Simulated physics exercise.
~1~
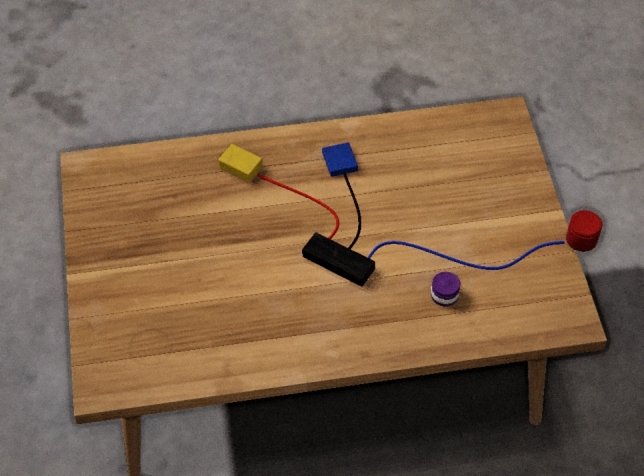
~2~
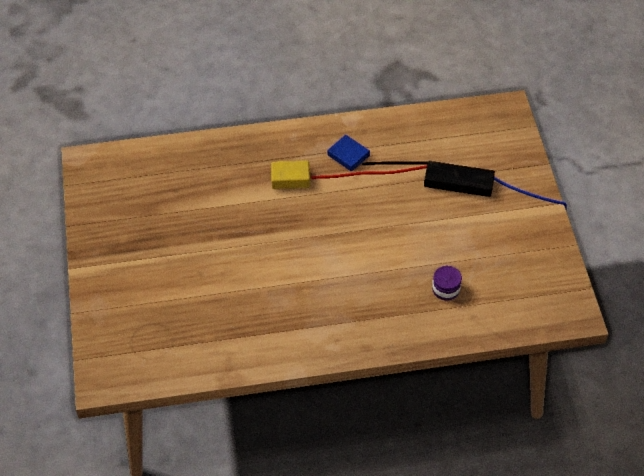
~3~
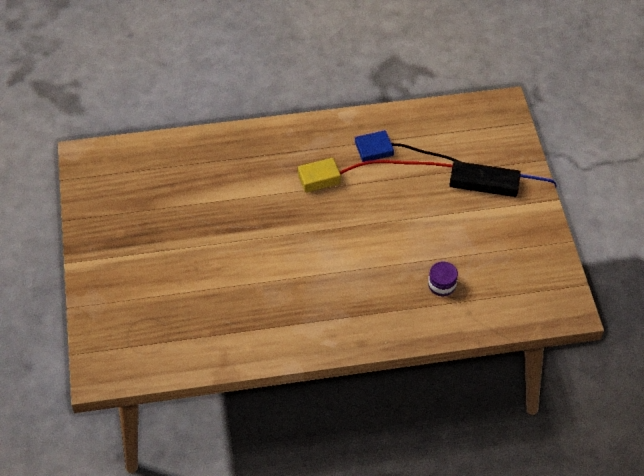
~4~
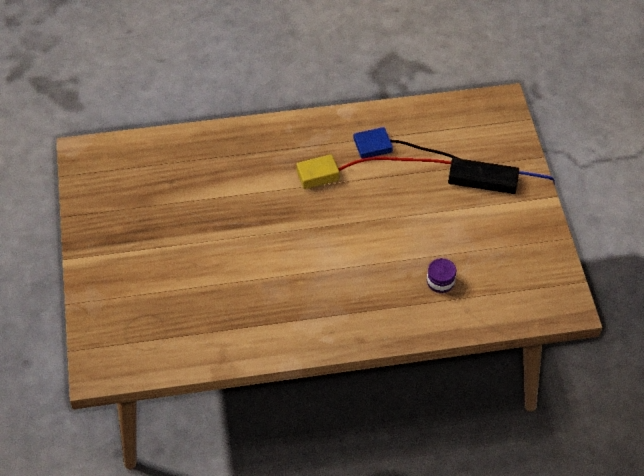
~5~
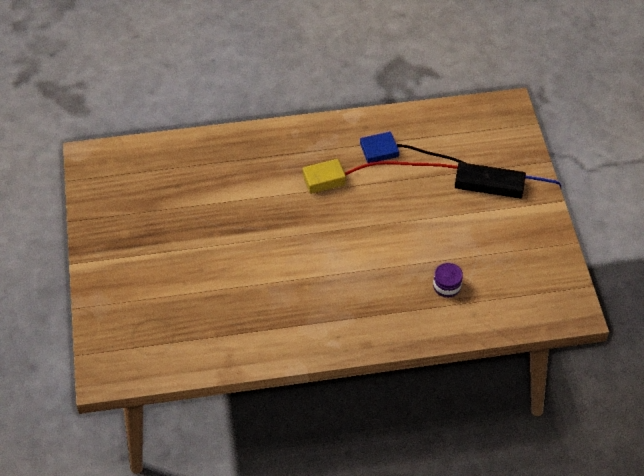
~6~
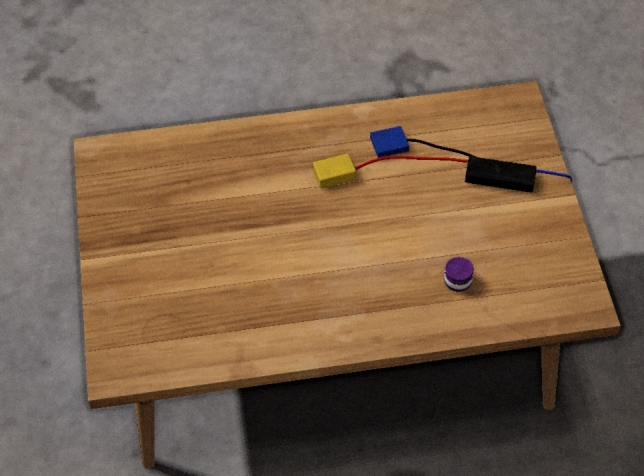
The red object drops off the table's right edge, dragging the black strip and connected blocks rightward.
